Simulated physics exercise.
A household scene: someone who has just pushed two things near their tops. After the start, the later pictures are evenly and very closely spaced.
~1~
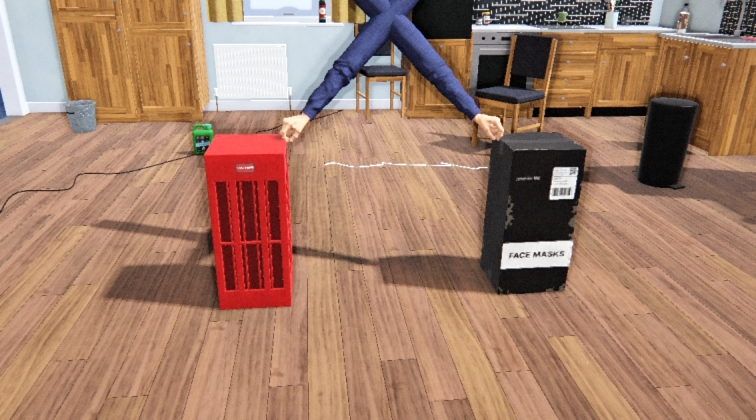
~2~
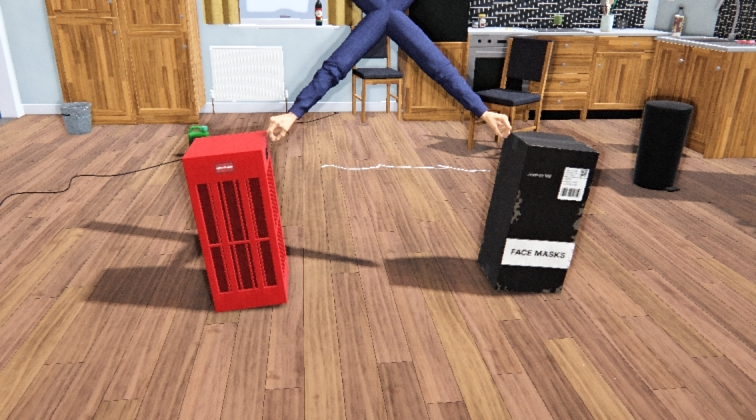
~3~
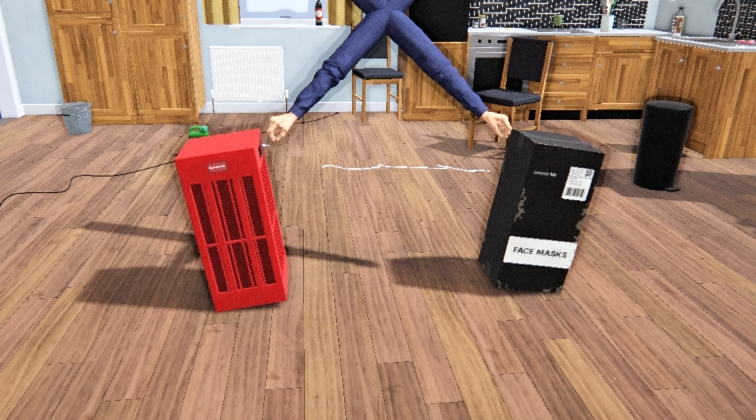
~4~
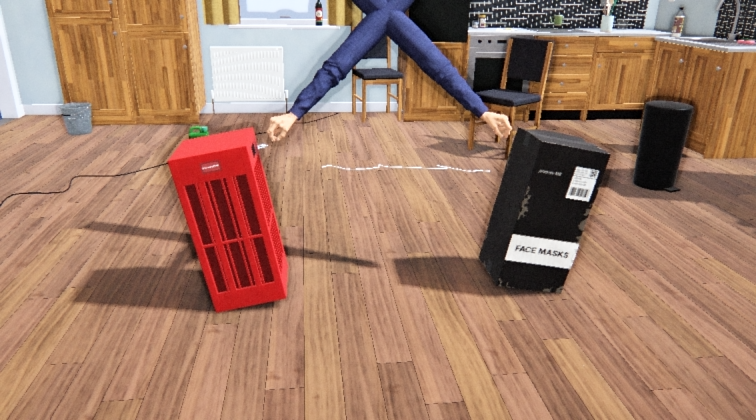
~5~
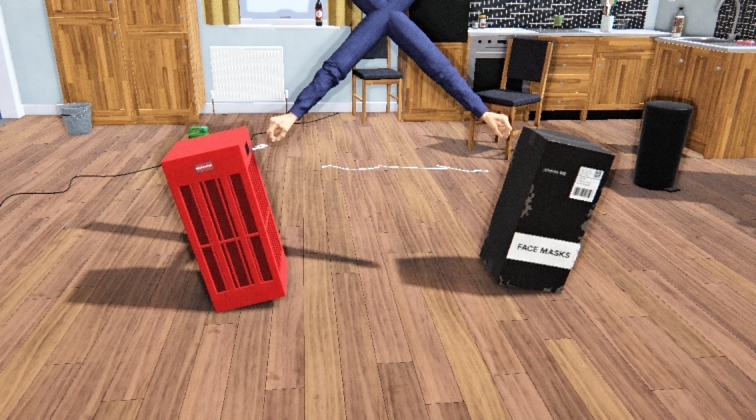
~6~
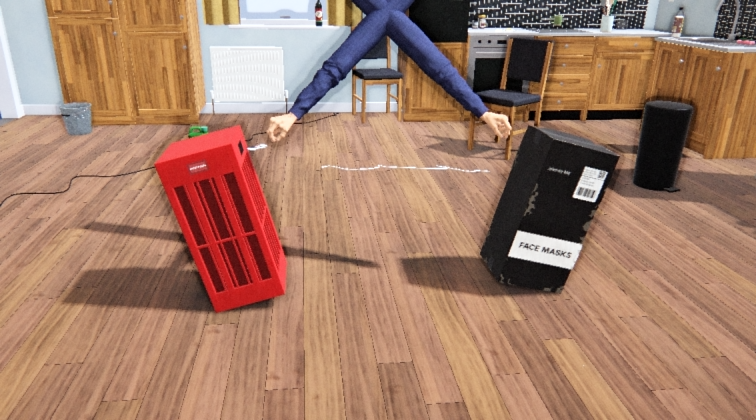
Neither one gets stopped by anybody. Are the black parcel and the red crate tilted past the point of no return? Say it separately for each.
My prediction: I bet the black parcel is left lying there; I bet the red crate is left lying there.
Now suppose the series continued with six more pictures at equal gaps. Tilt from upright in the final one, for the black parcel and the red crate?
25° and 25°.
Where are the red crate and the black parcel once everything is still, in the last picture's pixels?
Final spots: Roughly (135, 268); roughly (622, 247).
Then, 0.26 s later than the last frame, black parcel 34° off upright near (571, 208); red crate 40° off upright near (189, 222).
Then, 0.52 s later than the last frame, black parcel 64° off upright near (606, 222); red crate on its side near (136, 264).
When it is over, the black parcel goes down on its side, near (622, 247); the red crate goes down on its side, near (135, 268).
